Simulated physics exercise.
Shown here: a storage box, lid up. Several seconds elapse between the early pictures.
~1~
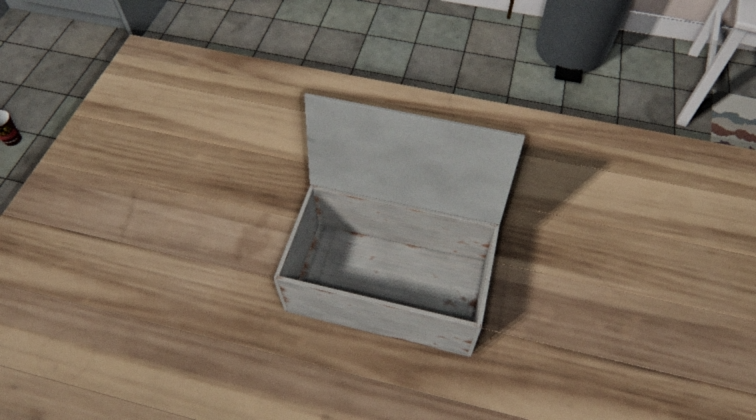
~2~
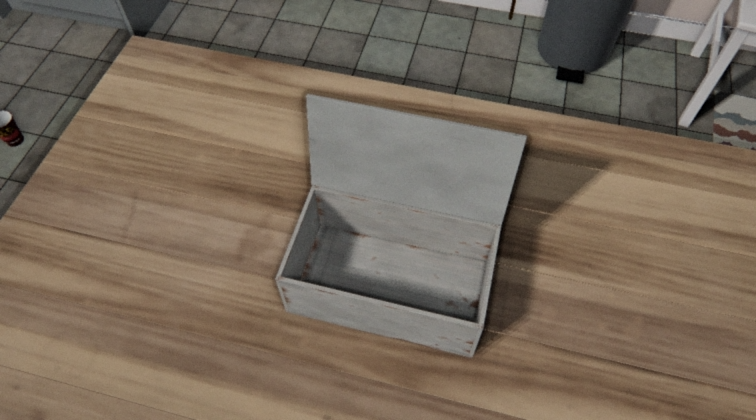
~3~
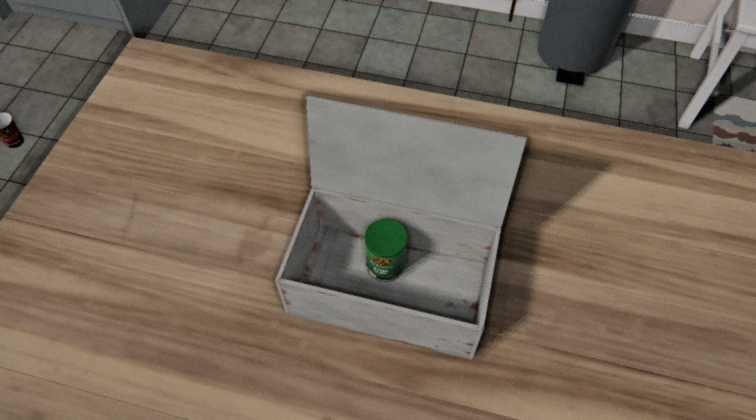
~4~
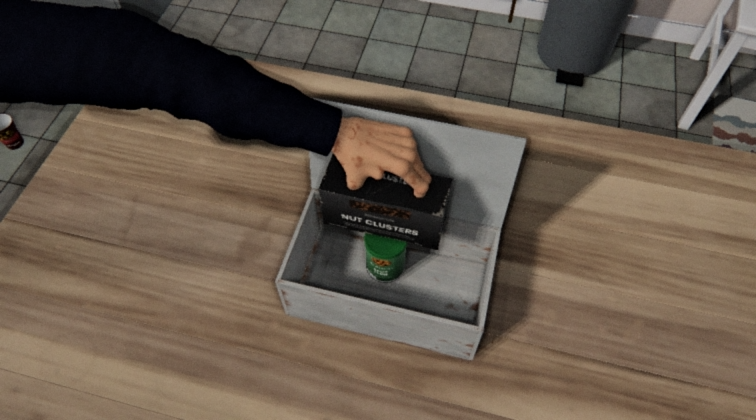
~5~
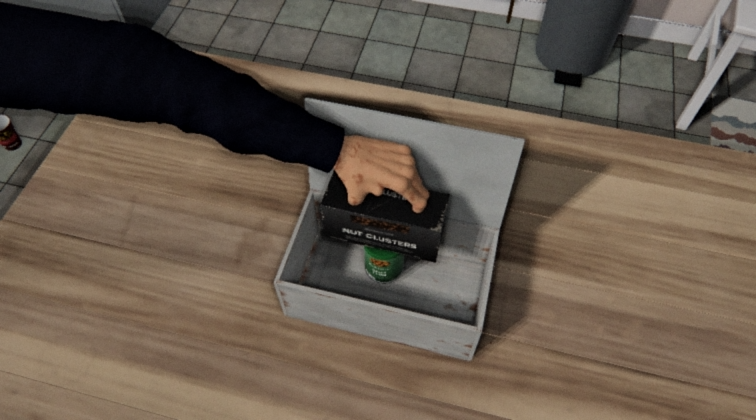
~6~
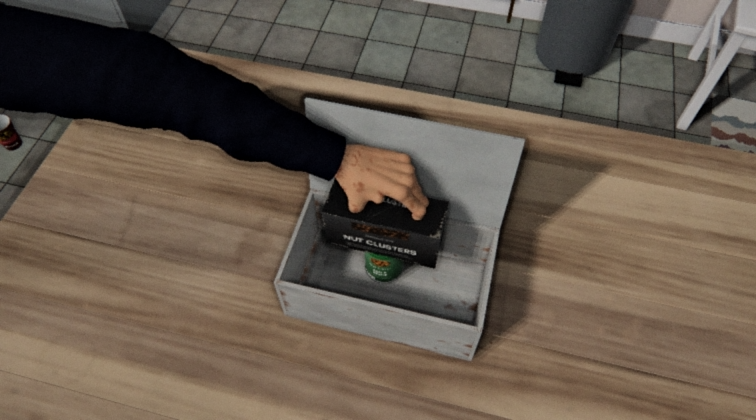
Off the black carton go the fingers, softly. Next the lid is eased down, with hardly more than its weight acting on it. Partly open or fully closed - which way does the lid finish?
Partly open.
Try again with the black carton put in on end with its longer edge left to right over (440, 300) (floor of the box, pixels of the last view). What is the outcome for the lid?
Then the box lid hangs open.
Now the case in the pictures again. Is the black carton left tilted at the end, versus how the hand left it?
At the finish the black carton goes crooked.
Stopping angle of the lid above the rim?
Angle: About 30°.
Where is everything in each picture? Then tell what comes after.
In the first picture, the last thing is not in view yet.
In the second picture, the last thing is not in view yet.
In the third picture, the last thing is not in view yet; green tin (386, 251).
In the fourth picture, still above its spot; black carton (385, 202); green tin (386, 252).
In the fifth picture, still above its spot; black carton (385, 216).
In the sixth picture, in place under the hand; black carton (385, 223).
Then, 1.30 s after the last picture, lid 78° above the rim.
Then, 2.80 s after the last picture, lid 53° above the rim; black carton tipped 14° from how it was near (380, 241); green tin tipped 13° from how it was.
Then, 3.20 s after the last picture, lid 29° above the rim; black carton tipped 36° from how it was near (373, 276); green tin tipped 36° from how it was.
At rest, lid 28° above the rim; tipped over in the box, black carton and green tin. Seen from the same camera at the end, black carton near (372, 278).
